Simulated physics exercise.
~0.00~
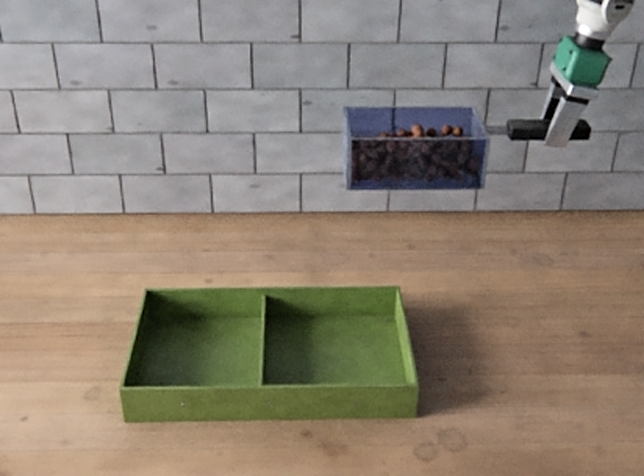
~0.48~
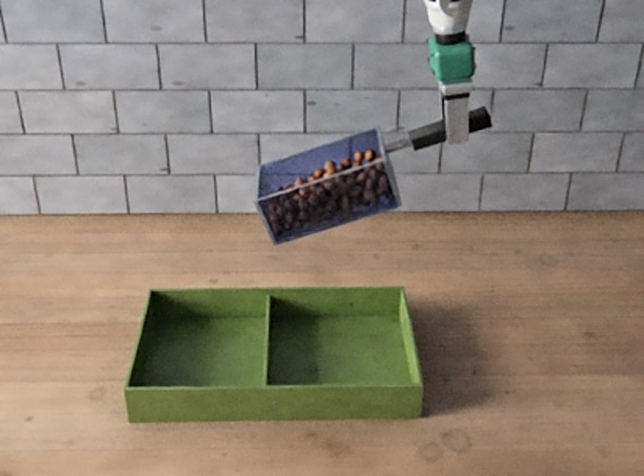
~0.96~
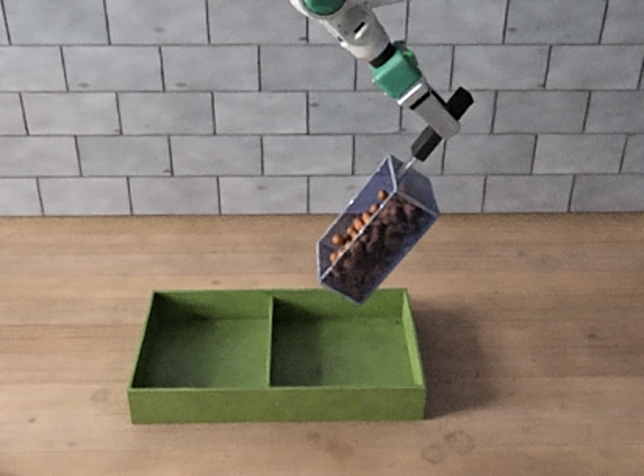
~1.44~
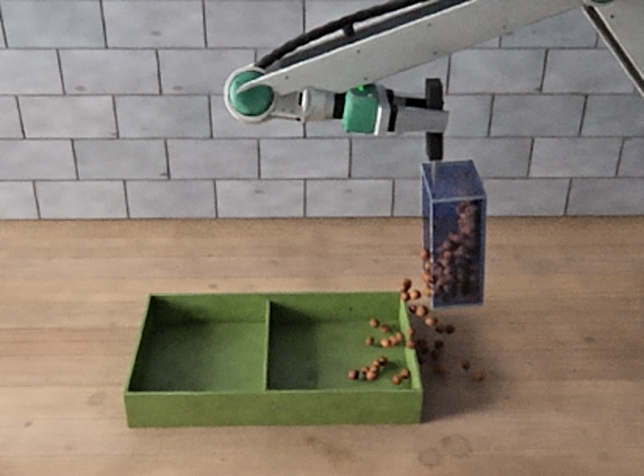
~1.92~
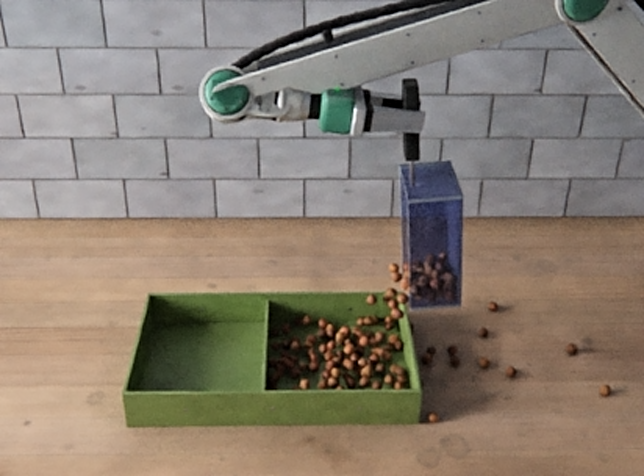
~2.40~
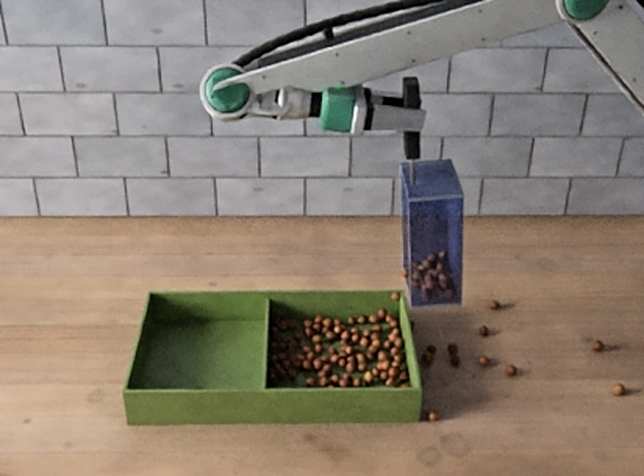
In the video, a robot arm moves a clear blue box of hazelnuts leftward over a green two-part tray, then tips it upright at the tray's right edge, and nuts pour out, mostly filling the right compartment while several scatter on the wooden table and some stay in the box.
